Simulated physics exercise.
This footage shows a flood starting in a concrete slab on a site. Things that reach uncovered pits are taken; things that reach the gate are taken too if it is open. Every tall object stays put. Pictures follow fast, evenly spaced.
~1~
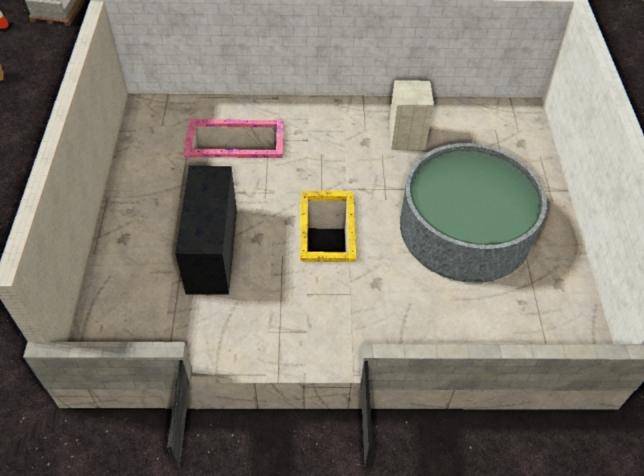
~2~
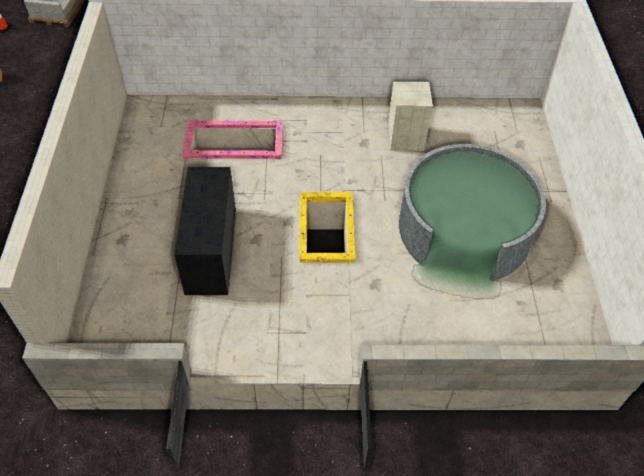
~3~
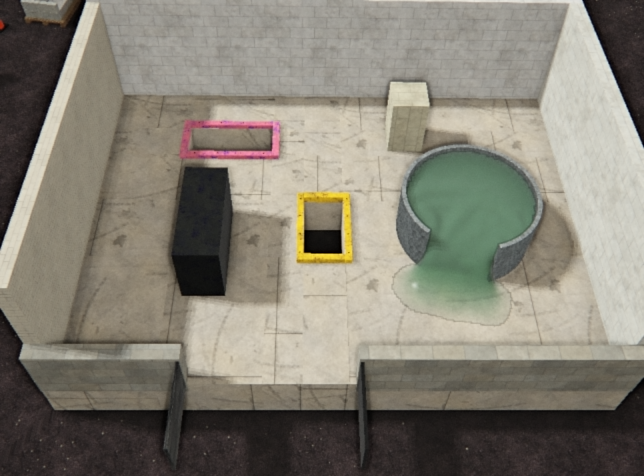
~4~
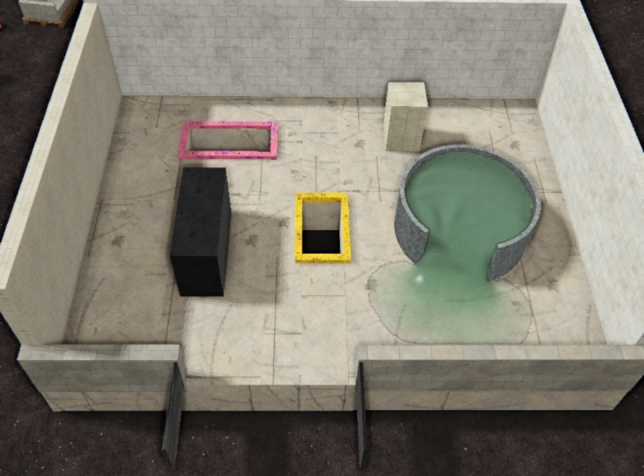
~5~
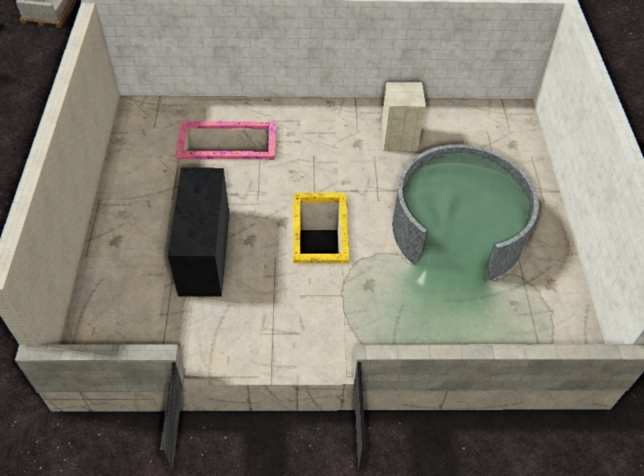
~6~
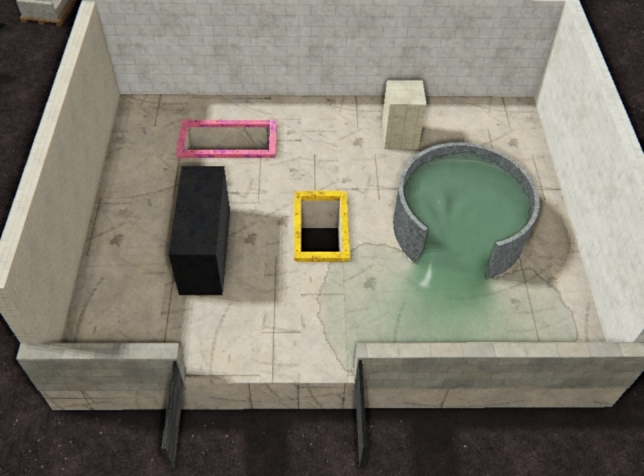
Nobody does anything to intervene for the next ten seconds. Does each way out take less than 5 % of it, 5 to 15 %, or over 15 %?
Gate: Greater than fifteen per cent, pink pit: Smaller than five per cent, yellow pit: Smaller than five per cent.
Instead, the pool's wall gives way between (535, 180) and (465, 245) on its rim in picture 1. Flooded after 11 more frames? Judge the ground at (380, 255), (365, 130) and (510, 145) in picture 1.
Taking them in order, I'd say not reached, not reached and swamped.
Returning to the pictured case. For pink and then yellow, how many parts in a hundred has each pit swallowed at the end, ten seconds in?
0 and 0 per cent respectively.
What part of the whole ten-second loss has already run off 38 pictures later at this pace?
Roughly 70 %.
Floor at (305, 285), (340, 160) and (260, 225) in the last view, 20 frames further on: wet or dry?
In turn: Wet, not flooded, under water.
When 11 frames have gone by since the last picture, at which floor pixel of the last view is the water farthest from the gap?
Farthest reach: About (104, 368).
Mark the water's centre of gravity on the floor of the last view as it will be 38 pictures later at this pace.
My reading is close to (377, 248).
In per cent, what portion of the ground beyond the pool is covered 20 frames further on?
My estimate is roughly 50 percent.
A moment on, water covers 20 % of the floor; the gate 1 %, the pink pit 0 %, the yellow pit 0 %.
Next, water covers 30 % of the floor; the gate 4 %, the pink pit 0 %, the yellow pit 0 %.
Then, water covers 50 % of the floor; the gate 9 %, the pink pit 0 %, the yellow pit 0 %.
Later, water covers 80 % of the floor; the gate 13 %, the pink pit 0 %, the yellow pit 0 %.
In the end, water covers 95 % of the floor; the gate 18 %, the pink pit 0 %, the yellow pit 0 %.
